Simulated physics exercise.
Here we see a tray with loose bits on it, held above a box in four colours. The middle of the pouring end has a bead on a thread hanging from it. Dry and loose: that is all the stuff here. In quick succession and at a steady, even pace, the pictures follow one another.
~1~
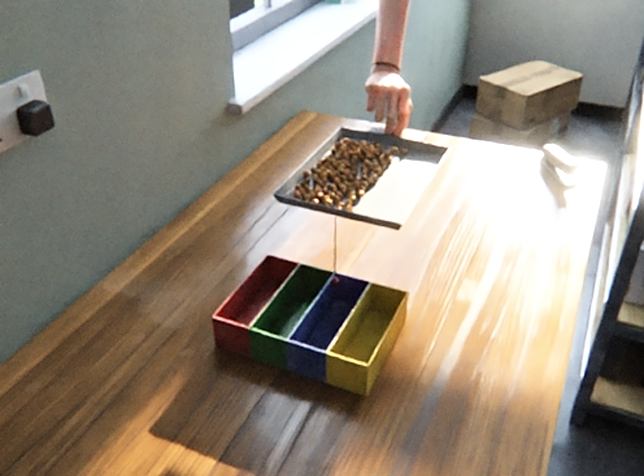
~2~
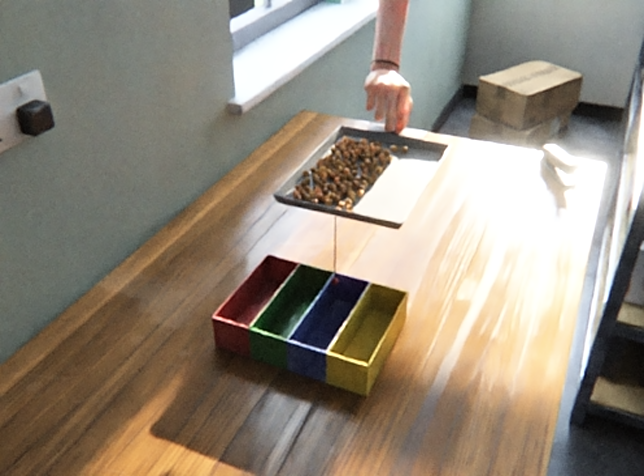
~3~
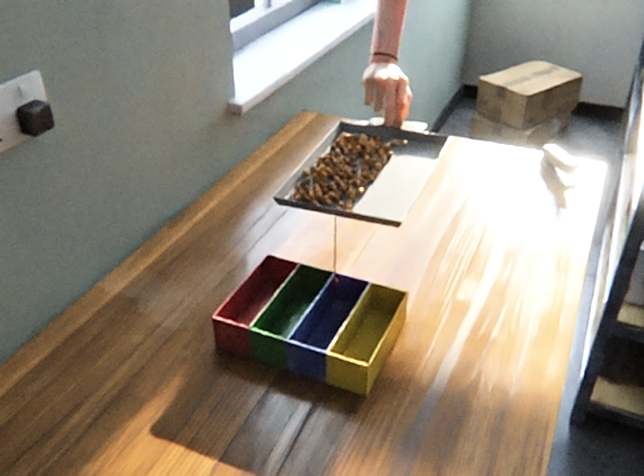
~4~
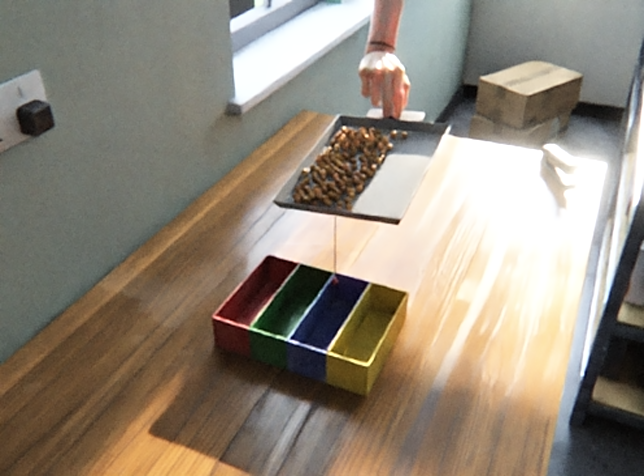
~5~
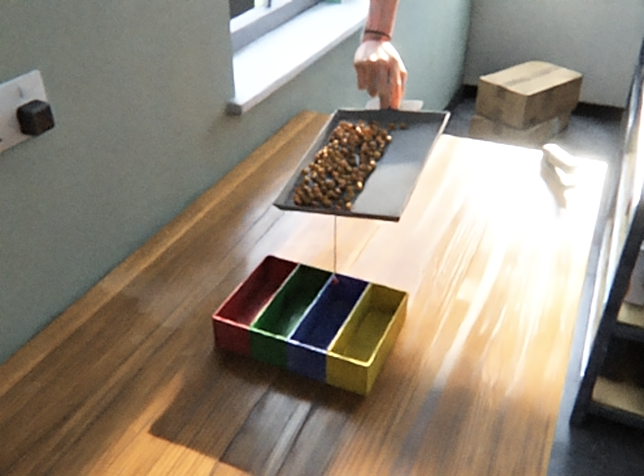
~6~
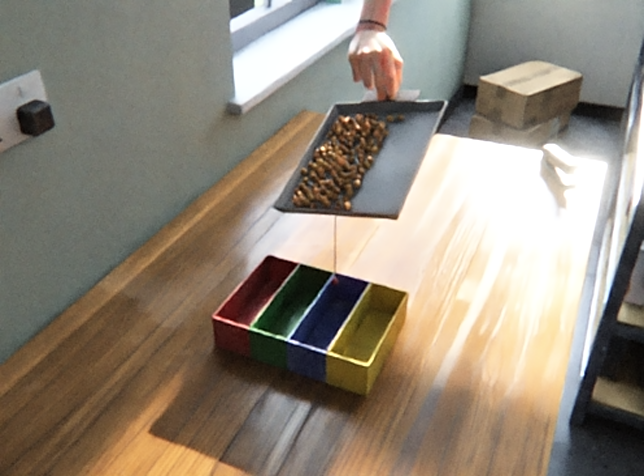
In a sunlit room with grey-green walls, a long wooden table is seen from above at an angle, with a windowsill behind and a cardboard box beyond. A hand holds the far end of a dark tray of small brown pieces, heaped toward its left, above a box with red, green, blue and yellow cells, a thread hanging between. The hand steadily raises the far end, tilting the tray toward its near left corner, while the pieces stay heaped and the camera stays still.
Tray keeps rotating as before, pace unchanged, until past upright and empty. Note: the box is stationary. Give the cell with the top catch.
Top catch: The red cell.
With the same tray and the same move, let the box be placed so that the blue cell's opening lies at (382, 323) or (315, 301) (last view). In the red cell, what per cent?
About 20 per cent, then about 30 per cent.
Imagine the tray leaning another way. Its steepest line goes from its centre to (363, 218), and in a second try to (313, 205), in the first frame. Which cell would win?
That yellow cell, then the red one.
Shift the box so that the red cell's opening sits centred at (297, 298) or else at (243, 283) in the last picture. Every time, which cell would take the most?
The cell in red, then that green cell.
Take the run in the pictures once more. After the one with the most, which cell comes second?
The runner-up is the green cell.
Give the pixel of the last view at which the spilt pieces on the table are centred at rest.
Centre: Roughly (247, 276).
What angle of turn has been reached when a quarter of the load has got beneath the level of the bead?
That would be about 110 degrees from level.
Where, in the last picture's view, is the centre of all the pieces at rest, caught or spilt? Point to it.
The centre settles at about (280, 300).
Soon after the last picture, tray tipped steeply; all on the tray.
A little later, tray tipped past a quarter turn; all on the tray.
Later still, tray tipped past a quarter turn; about half in the red cell; about a third in the green cell; about a quarter falling or outside the box.
At rest, tray tipped past a quarter turn; about half in the red cell; about a third in the green cell; none in the yellow cell; none in the blue cell; about a quarter outside the box.
